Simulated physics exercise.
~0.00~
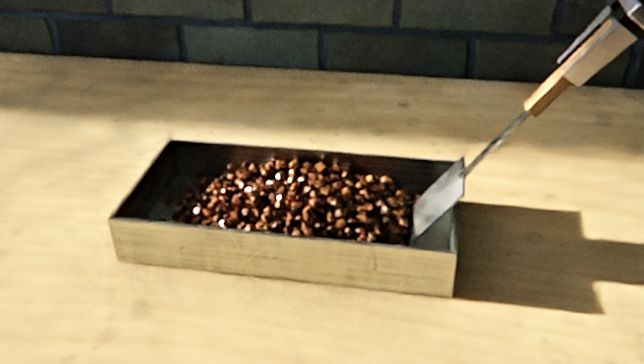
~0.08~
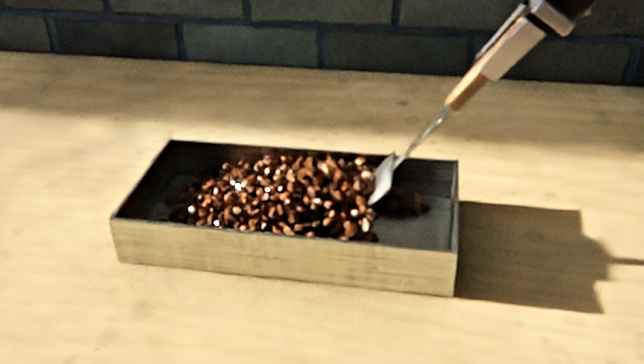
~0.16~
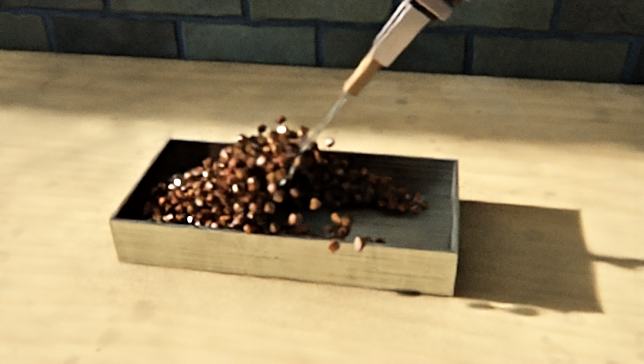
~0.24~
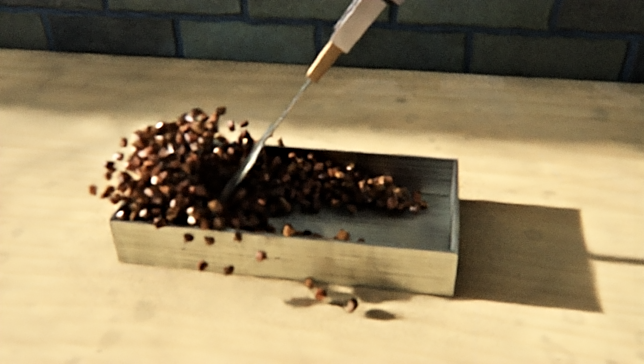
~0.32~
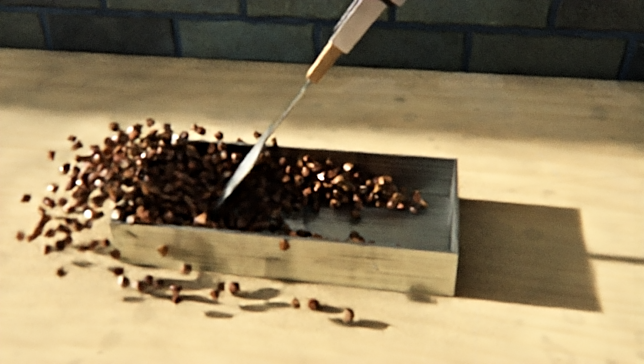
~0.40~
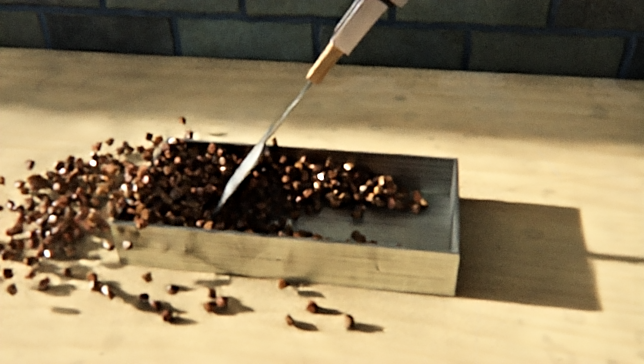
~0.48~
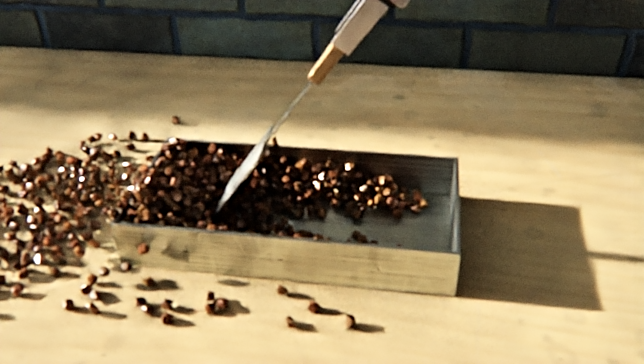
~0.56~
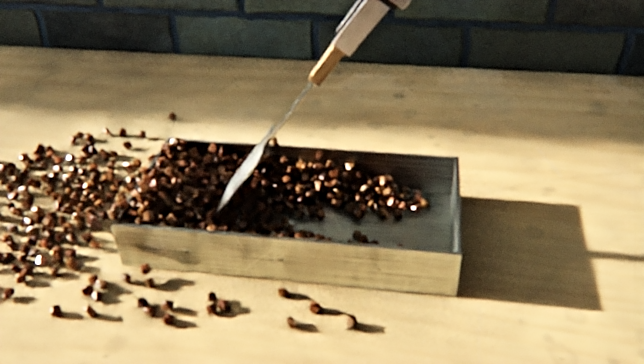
A robot arm swept a paddle leftward through a trough of small brown pellets, heaping them up until many spilled over the left end and front; the paddle then stopped, leaving pellets scattered across the table and the rest still in the trough.
